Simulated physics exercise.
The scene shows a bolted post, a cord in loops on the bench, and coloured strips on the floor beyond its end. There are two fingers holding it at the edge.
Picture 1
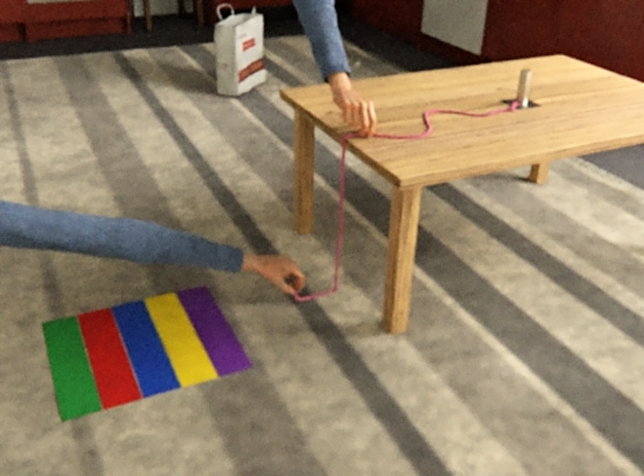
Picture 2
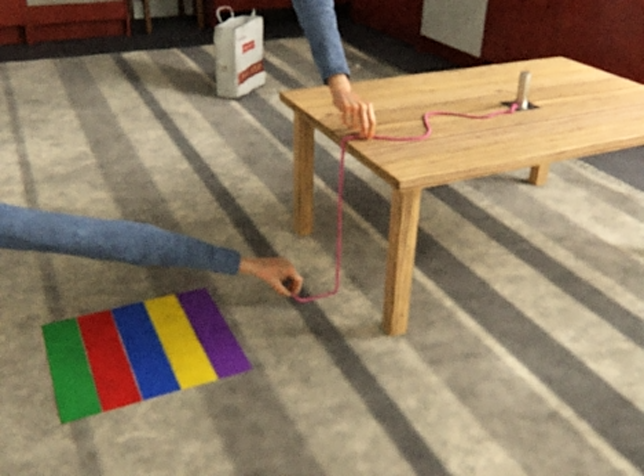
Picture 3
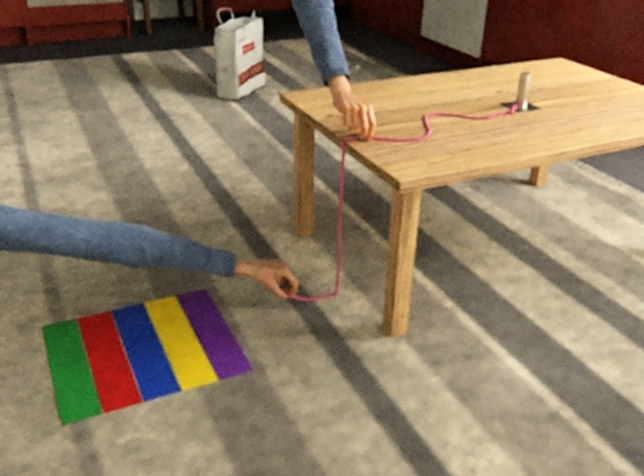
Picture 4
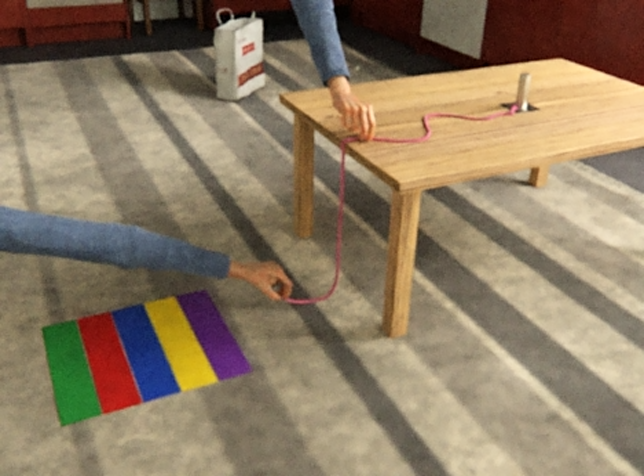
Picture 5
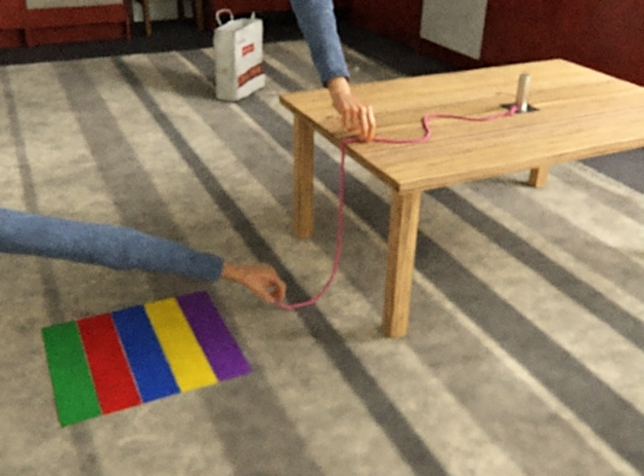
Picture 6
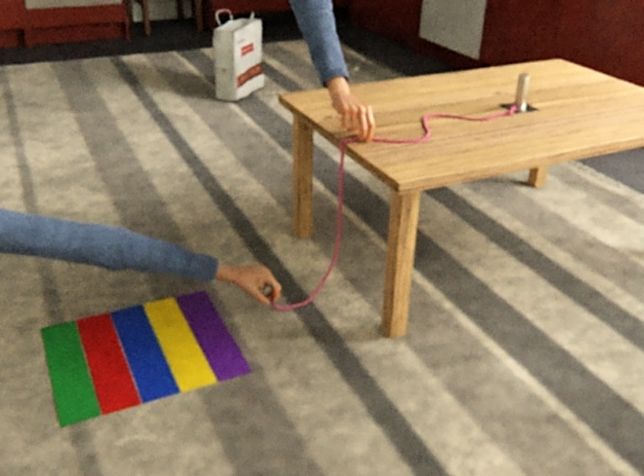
In a carpeted room, one hand pinched a pink cord at the edge of a wooden table while another hand drew its hanging end slightly left, near some coloured strips on the floor.
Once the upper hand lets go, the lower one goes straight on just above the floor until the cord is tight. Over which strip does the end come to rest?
Over the red strip.
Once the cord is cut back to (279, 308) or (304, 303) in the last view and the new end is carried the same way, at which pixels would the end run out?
Try one: (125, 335); try two: (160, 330).
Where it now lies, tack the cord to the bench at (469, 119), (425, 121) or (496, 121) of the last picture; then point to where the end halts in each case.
First (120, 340), next (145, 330), last (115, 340).
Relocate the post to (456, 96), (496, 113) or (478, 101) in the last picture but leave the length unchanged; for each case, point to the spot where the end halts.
(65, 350), (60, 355) and (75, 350), roughly.
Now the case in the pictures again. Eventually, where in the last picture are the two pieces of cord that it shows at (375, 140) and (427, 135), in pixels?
To (320, 165) for the first and to (373, 135) for the second.
A little later, end near (173, 325); over yellow.
Next, end near (129, 336); over blue.
When it is tight, end near (103, 342); over red. It gets as far as the red strip.
